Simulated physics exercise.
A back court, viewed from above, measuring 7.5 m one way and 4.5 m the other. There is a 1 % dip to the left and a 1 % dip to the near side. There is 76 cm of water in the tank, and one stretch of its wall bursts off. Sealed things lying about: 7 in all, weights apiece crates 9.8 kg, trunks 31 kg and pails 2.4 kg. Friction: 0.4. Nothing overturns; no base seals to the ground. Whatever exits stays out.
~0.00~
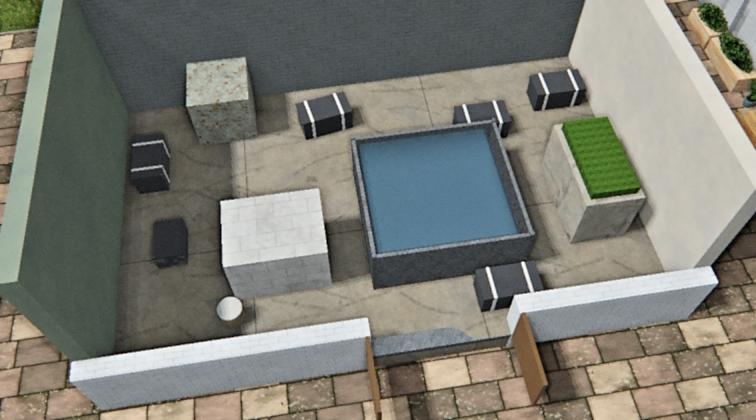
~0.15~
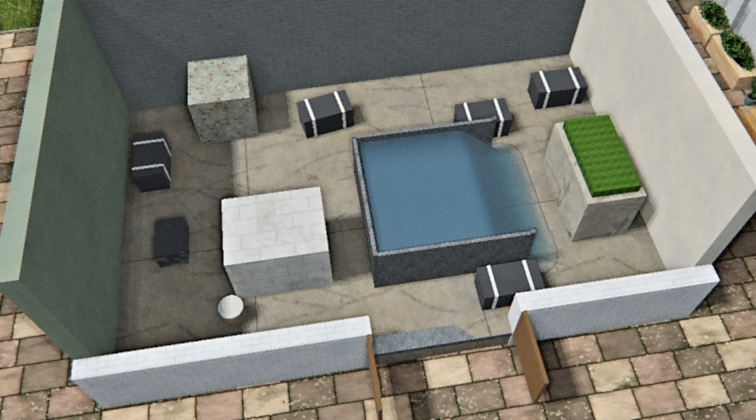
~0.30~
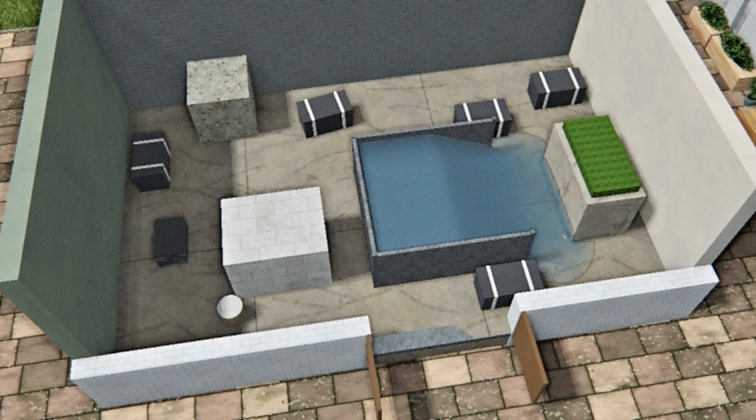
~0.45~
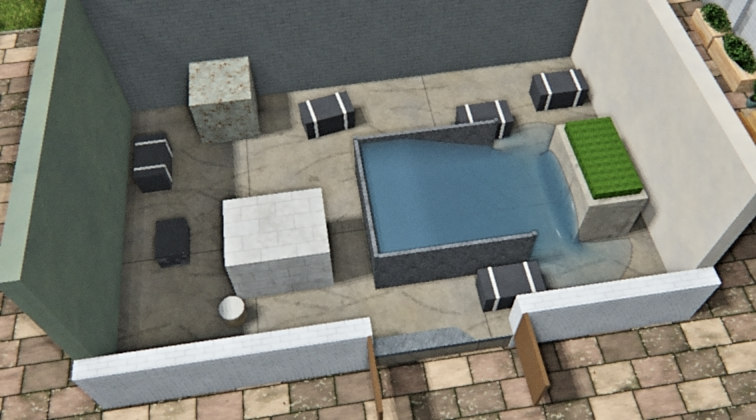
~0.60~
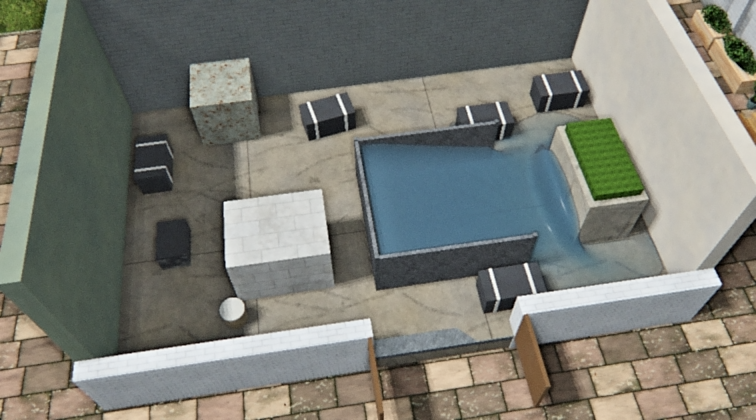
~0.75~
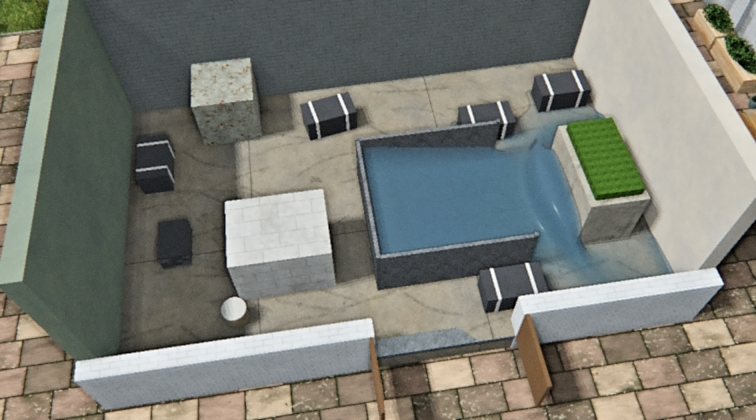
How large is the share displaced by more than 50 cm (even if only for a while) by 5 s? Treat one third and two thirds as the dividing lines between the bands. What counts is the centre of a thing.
The count will reach two thirds or more.
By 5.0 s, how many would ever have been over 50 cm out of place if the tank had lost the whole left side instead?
That would give 4.
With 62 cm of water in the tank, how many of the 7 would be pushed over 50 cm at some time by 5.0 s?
Then it comes to 4.
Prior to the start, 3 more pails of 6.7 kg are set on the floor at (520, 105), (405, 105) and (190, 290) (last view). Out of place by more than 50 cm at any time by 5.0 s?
Reading them off in order: Clears the mark, clears the mark, not beyond.
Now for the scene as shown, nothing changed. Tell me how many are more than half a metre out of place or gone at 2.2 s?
I make it 2 by then.
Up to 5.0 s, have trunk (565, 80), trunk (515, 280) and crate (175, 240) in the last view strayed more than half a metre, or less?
Listed in sequence: Higher; higher; lower for the last.
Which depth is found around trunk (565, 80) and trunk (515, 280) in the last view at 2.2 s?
First roughly 28 cm, second roughly 17 cm.
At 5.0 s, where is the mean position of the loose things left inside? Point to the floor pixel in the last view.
(250, 216).
After 1.1 s 0 of 7 are over 50 cm from their spots; 0 afloat.
After 2.2 s 2 of 7 are over 50 cm from their spots; 2 afloat.
After 3.5 s 3 of 7 are over 50 cm from their spots; 1 afloat.
After 5.0 s 5 of 7 are over 50 cm from their spots, and 5 have been at some point; 2 afloat.
